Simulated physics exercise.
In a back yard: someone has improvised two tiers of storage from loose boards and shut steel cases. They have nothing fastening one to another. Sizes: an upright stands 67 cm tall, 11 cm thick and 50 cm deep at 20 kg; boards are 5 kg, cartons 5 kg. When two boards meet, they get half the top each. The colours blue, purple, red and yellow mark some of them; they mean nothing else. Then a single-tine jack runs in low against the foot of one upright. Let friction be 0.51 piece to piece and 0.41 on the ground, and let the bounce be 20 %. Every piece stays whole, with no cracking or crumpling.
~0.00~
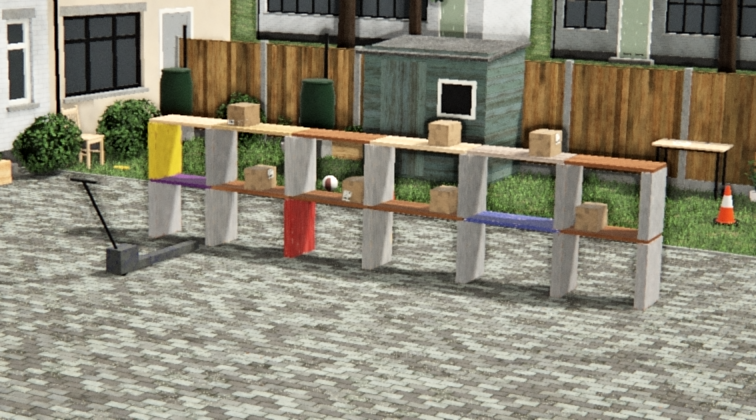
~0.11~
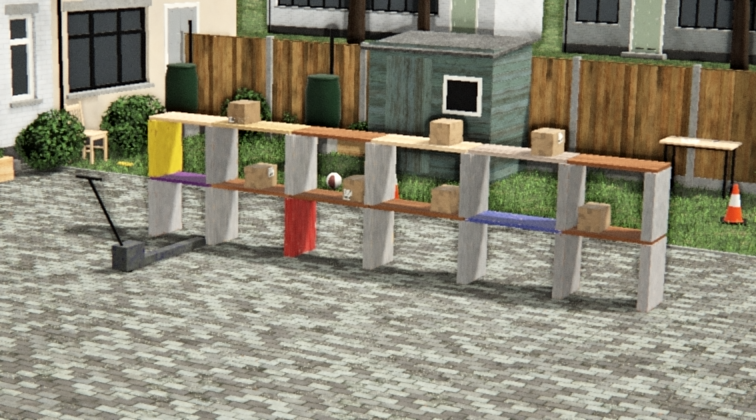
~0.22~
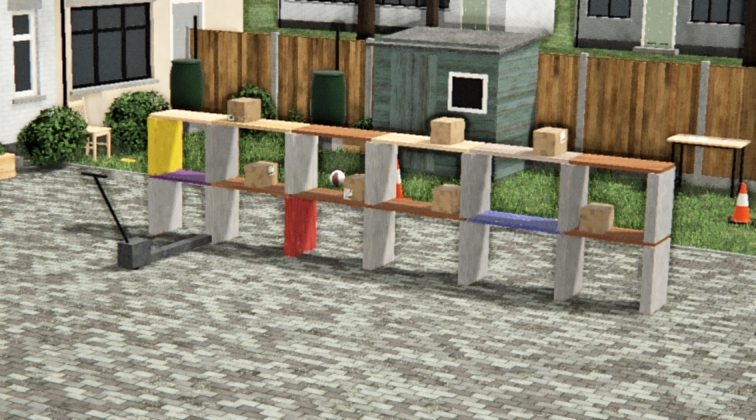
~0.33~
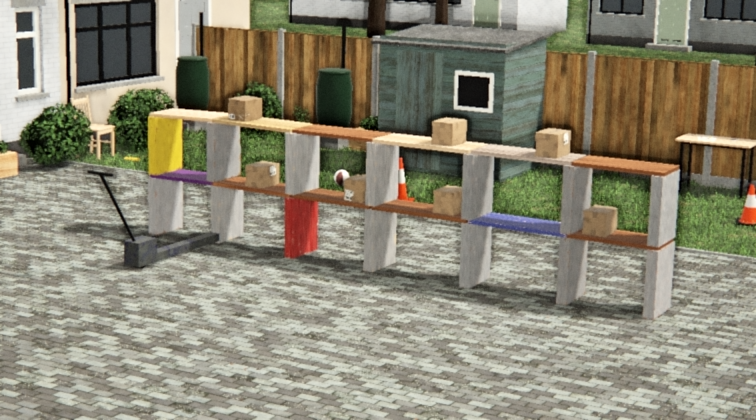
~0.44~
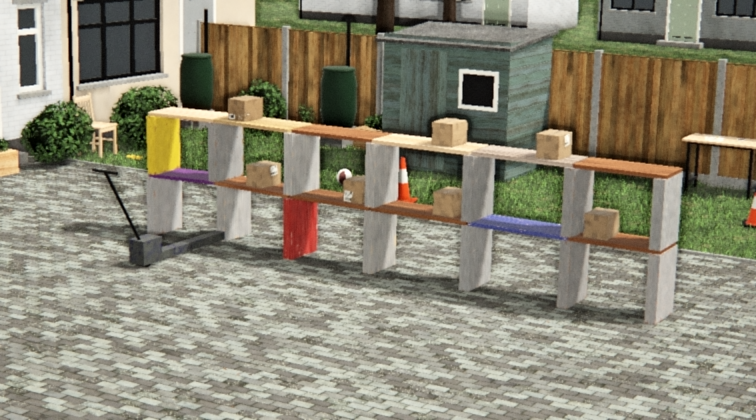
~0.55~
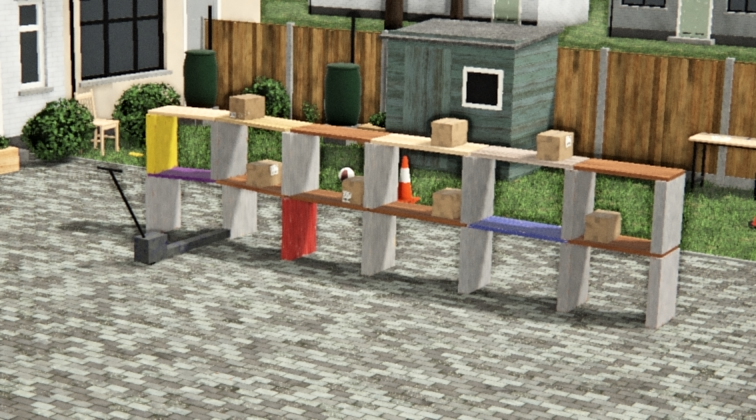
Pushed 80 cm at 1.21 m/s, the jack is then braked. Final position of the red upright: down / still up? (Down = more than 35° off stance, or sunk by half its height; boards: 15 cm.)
Still up.
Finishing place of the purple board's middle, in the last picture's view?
At about (162, 216).
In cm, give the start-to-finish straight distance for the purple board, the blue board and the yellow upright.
Approx. shifts in cm - purple: 80; blue: 0; yellow: 110.
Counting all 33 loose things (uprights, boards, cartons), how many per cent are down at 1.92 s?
It's 10 percent at that point.
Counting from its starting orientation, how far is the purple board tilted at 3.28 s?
About 60°.
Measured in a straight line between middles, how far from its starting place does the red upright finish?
It finishes around 0 cm from its starting point.
Around 0.76 s, none of the 33 pieces down, 9 disturbed; red upright unmoved; yellow upright displaced 49 mm.
Around 1.32 s, 1 of the 33 pieces down; red upright unmoved; purple board displaced 14 cm.
Around 1.92 s, 4 of the 33 pieces down; red upright unmoved; yellow upright displaced 29 mm.
Around 3.28 s, 6 of the 33 pieces down; red upright unmoved; yellow upright on its side.
Finally (5.1 s), 7 of the 33 pieces down; red upright unmoved; yellow upright tipped 69°, 87 cm lower; purple board 56 cm lower. Seen by the last camera, middles, red upright near (299, 225), yellow upright near (219, 224).
